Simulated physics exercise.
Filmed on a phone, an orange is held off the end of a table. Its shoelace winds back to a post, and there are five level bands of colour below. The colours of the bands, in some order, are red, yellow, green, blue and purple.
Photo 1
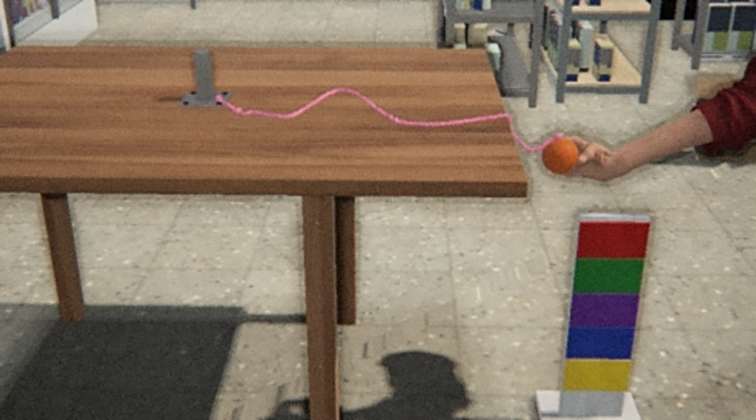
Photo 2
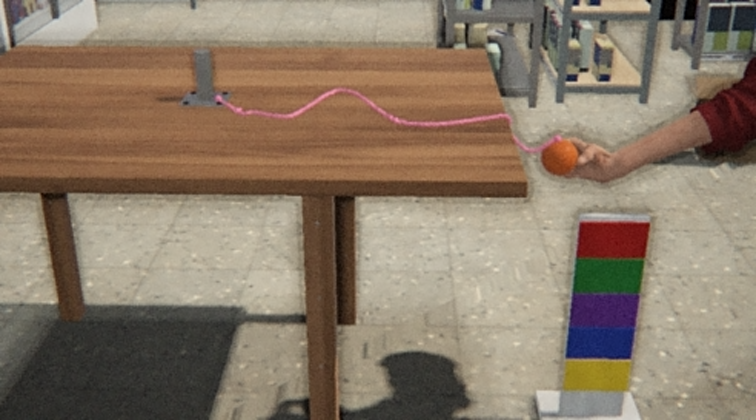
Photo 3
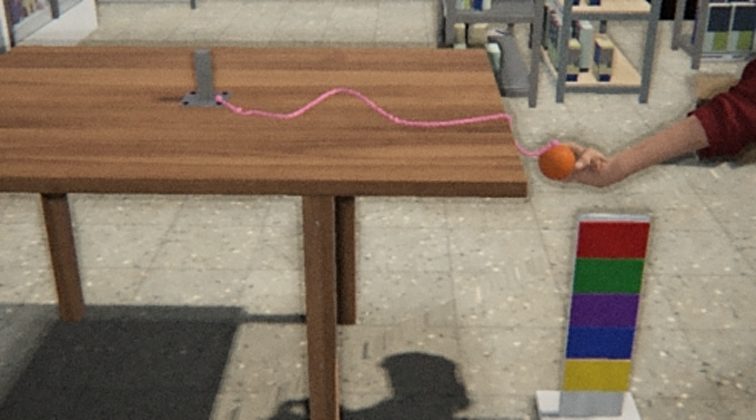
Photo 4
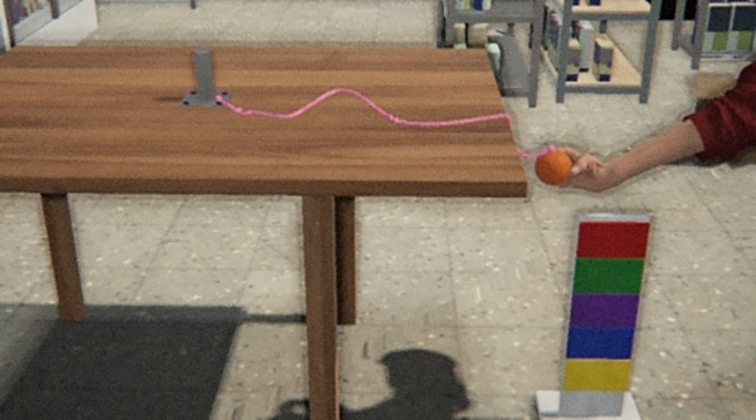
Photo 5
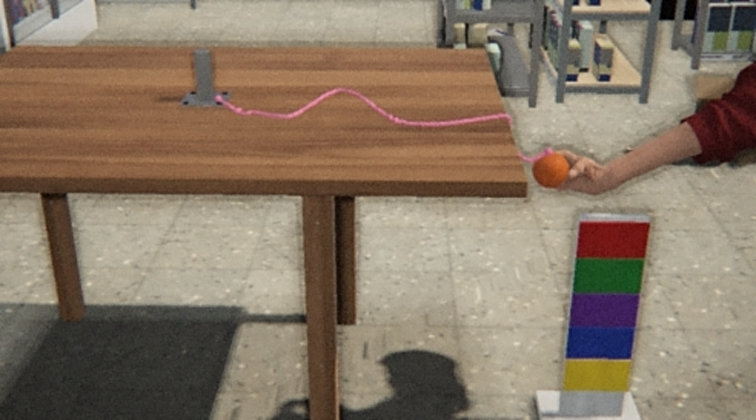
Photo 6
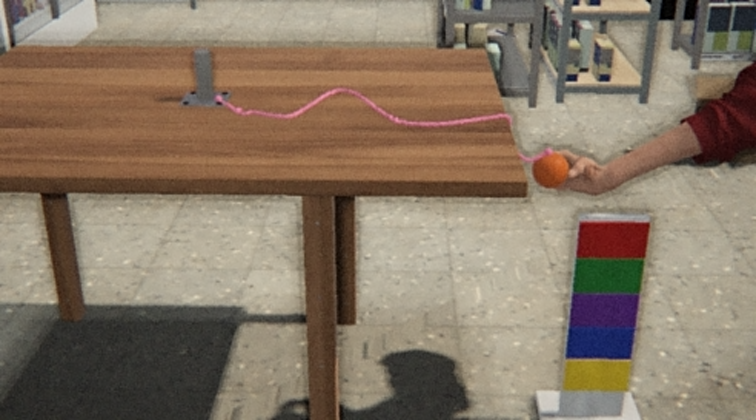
An orange held in a hand off the table's right end moved slightly down and to the left, while the pink shoelace winding back to a post on the table stayed nearly still.
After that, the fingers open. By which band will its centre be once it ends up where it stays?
By the blue band.
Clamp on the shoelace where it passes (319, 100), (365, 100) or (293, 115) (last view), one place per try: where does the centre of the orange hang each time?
They end up at (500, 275), (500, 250) and (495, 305).
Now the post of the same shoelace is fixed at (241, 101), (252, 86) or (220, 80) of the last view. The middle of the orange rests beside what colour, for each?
First try: Yellow; second try: Yellow; third try: Blue.
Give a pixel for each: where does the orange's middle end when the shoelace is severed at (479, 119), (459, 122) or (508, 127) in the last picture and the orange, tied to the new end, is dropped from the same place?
(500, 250), (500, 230), (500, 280).
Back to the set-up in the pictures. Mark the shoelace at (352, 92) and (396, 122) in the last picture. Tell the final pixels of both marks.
They go to (443, 108) and to (504, 159).
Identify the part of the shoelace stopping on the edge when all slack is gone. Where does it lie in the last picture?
That point sits at about (379, 110).
Soon after, orange near (517, 325); level with blue.
After that, orange near (476, 336); level with blue.
In the end, orange near (489, 339); level with blue. The shoelace holds its middle at blue.
